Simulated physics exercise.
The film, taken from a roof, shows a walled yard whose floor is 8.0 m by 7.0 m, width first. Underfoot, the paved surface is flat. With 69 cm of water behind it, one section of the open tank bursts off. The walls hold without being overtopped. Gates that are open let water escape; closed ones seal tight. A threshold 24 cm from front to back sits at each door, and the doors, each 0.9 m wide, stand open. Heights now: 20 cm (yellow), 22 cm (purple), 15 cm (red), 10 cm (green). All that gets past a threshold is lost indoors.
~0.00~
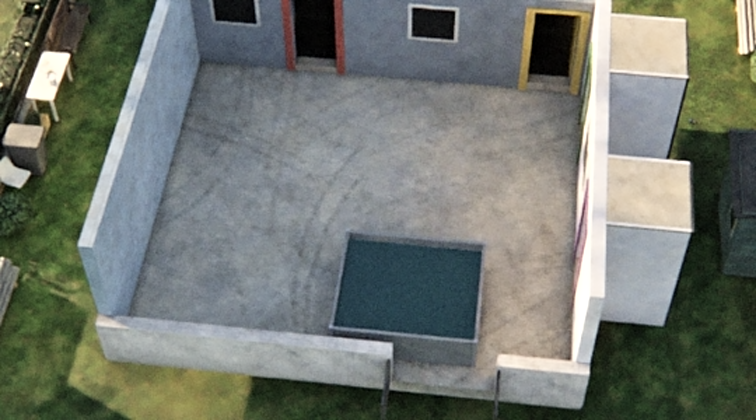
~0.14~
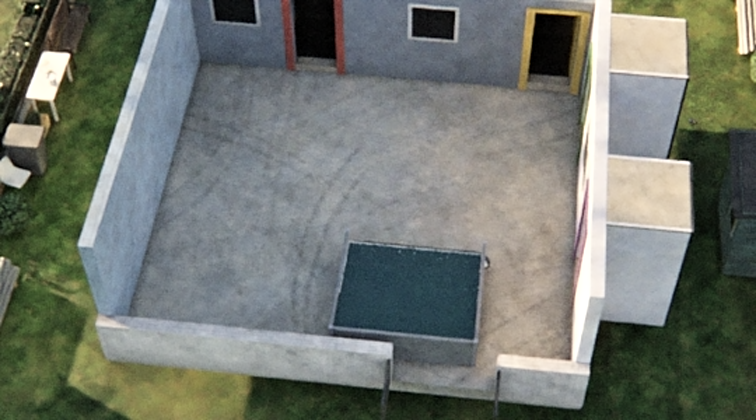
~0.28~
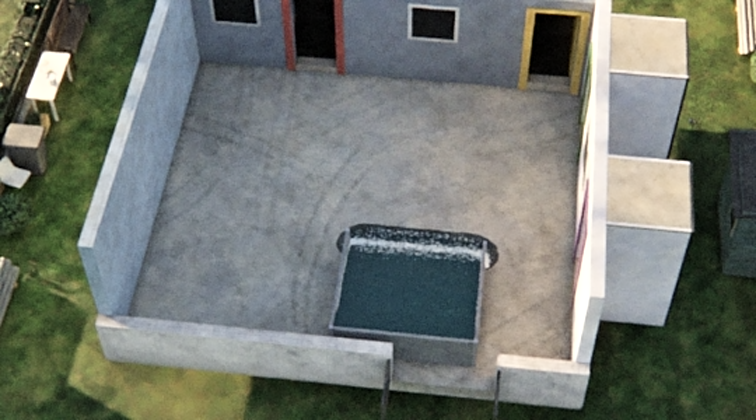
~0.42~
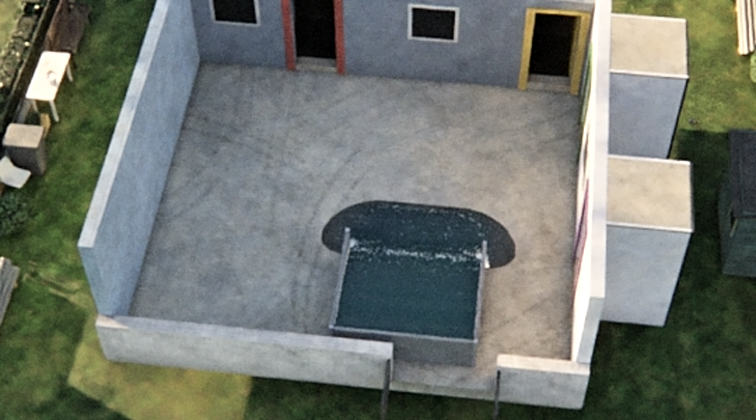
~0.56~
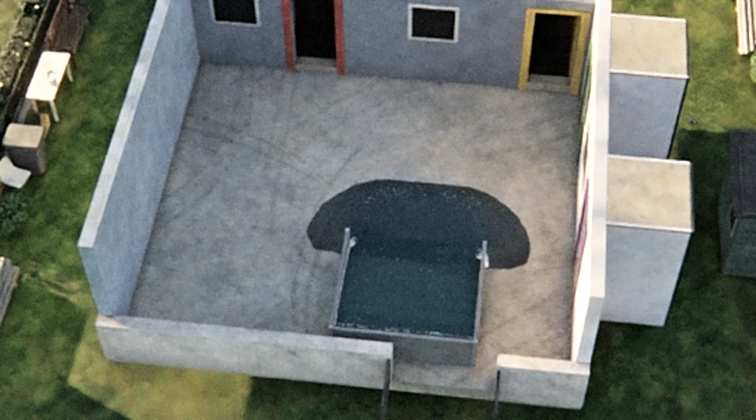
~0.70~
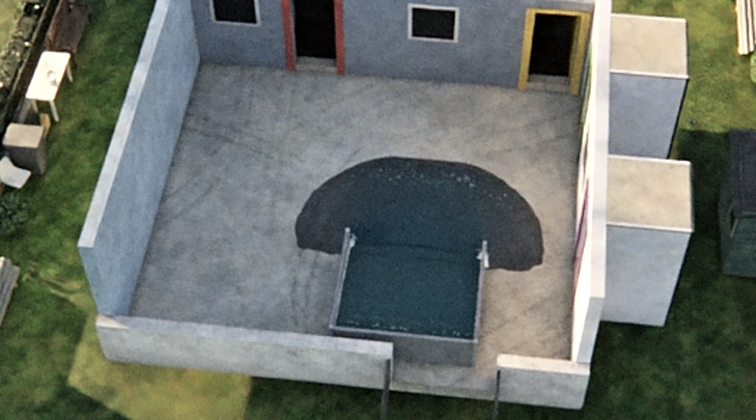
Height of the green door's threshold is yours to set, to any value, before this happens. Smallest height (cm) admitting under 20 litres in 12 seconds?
Roughly 17 cm.
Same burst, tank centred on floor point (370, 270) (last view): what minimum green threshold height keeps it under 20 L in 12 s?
New minimum height: Approx. 16 cm.
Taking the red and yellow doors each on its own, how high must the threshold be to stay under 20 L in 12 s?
Roughly 14.0 cm for the red door and roughly 27 cm for the yellow door.
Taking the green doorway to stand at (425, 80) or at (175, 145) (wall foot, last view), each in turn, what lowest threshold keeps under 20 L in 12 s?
In turn: Roughly 27 cm, roughly 7.5 cm.
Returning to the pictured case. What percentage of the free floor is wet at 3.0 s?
Wet: Close to 55 %.
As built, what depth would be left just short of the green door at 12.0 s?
Lab note: Depth approx. 3.5 cm.
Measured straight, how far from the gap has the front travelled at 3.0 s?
Around 6.8 m from the gap.
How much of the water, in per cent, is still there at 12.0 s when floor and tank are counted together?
Something near 92 out of a hundred parts.
After 1.4 s water covers 40 % of the floor, deepest (28 cm) near (378, 250); it has not reached the green door.
After 3.0 s water covers 55 % of the floor, deepest (38 cm) near (569, 98); 12 cm at the green door, 1 litre in over its 10 cm threshold.
After 12.0 s water covers 100 % of the floor, deepest (14 cm) near (121, 341); 3 cm at the green door, 81 litres in over its 10 cm threshold.
At the green door as built, the water arrived by 1.8 s and peaked near 22 cm at 3.8 s.
Run again over the same 12 s with other heights there, 30 litres in over 15 cm, 8 litres over 20 cm. The limit of 20 litres is kept from about 17 cm up.
